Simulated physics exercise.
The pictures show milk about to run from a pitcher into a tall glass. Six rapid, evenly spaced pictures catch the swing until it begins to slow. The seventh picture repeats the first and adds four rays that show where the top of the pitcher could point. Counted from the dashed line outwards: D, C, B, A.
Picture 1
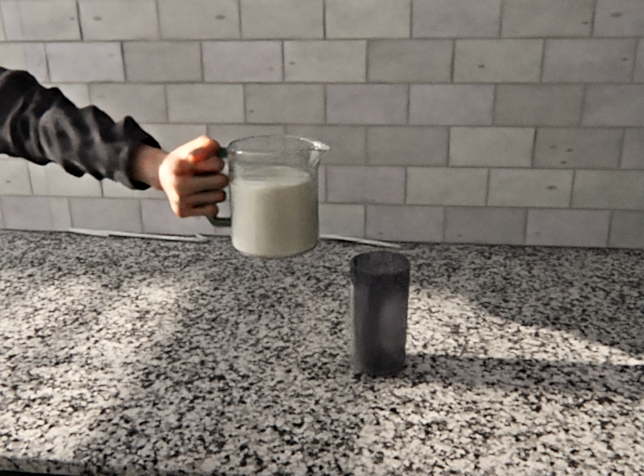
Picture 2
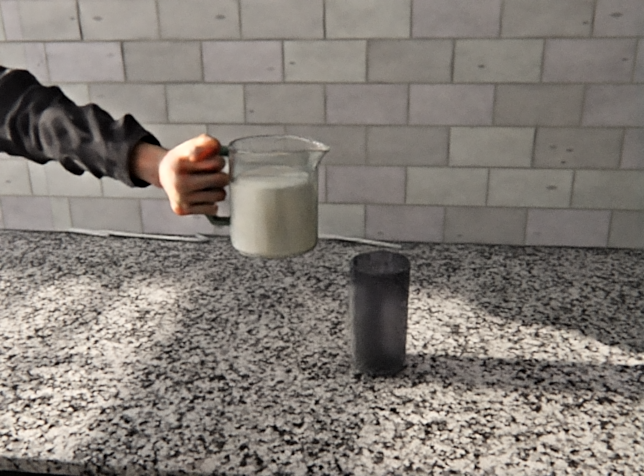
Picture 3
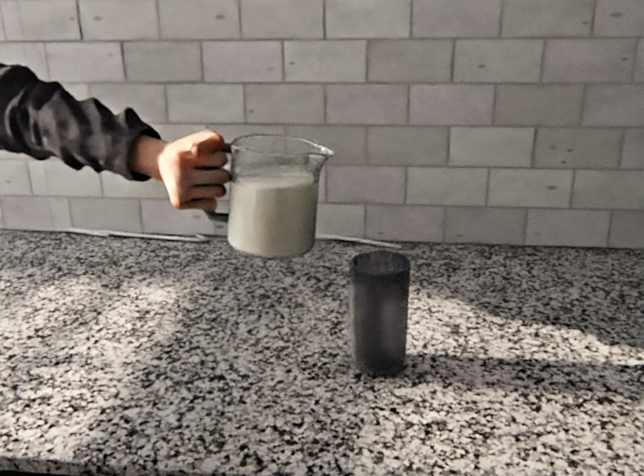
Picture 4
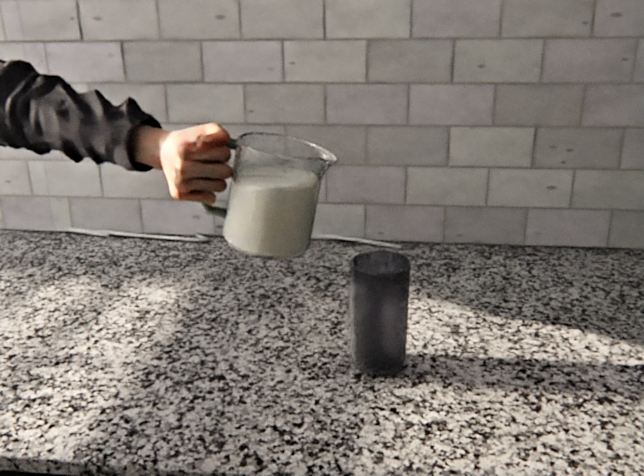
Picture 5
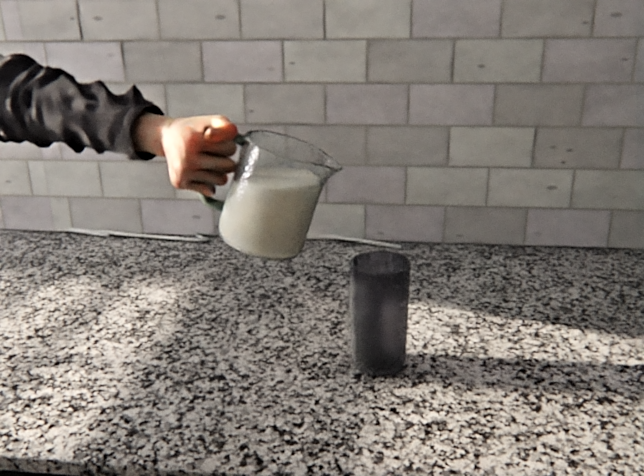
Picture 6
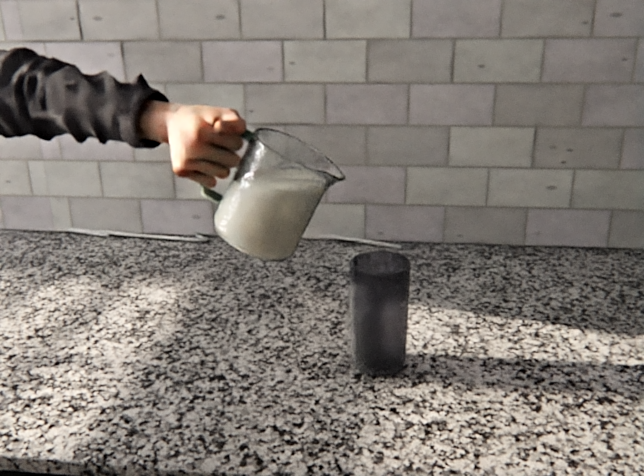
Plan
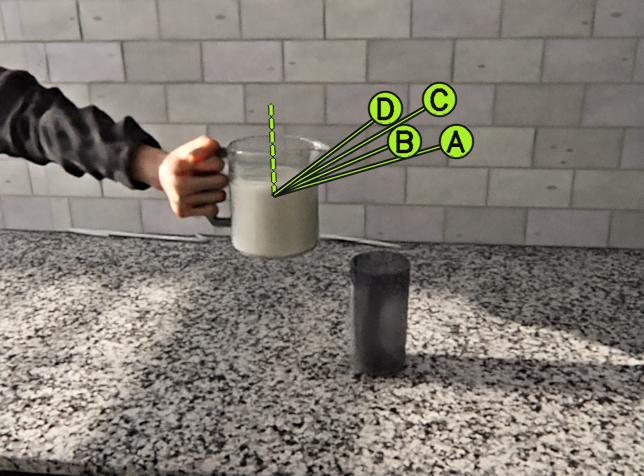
A hand in a dark sleeve held a clear glass pitcher of milk above a speckled counter, then gradually tilted it rightward toward a tall dark glass, with the milk still inside the pitcher.
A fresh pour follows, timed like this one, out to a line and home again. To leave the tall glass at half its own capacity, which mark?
B is best.
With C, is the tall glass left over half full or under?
Under.
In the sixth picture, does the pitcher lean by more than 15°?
Yes, it does.
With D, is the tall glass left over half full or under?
Under half.
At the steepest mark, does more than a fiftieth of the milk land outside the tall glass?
No.
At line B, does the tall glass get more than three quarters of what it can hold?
No, it does not.
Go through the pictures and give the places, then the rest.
In the first picture, upright, lip at (327, 148); rim of the tall glass round (380, 261); nothing has left yet.
In the second picture, upright, lip at (329, 149); nothing has left yet.
In the third picture, tipped about 5°, lip at (332, 153); nothing has left yet.
In the fourth picture, tipped about 11°, lip at (336, 160); nothing has left yet.
In the fifth picture, tipped about 19°, lip at (341, 168); nothing has left yet.
In the sixth picture, tipped about 27°, lip at (344, 178); nothing has left yet.
On the marked copy, A at (440, 146); B at (387, 146); C at (424, 108); D at (372, 120).
With A, the tall glass ends with about 69 % of what it can hold.
With B, the tall glass ends with about 51 % of what it can hold.
With C, the tall glass ends with about 34 % of what it can hold.
With D, the tall glass ends with about 21 % of what it can hold.
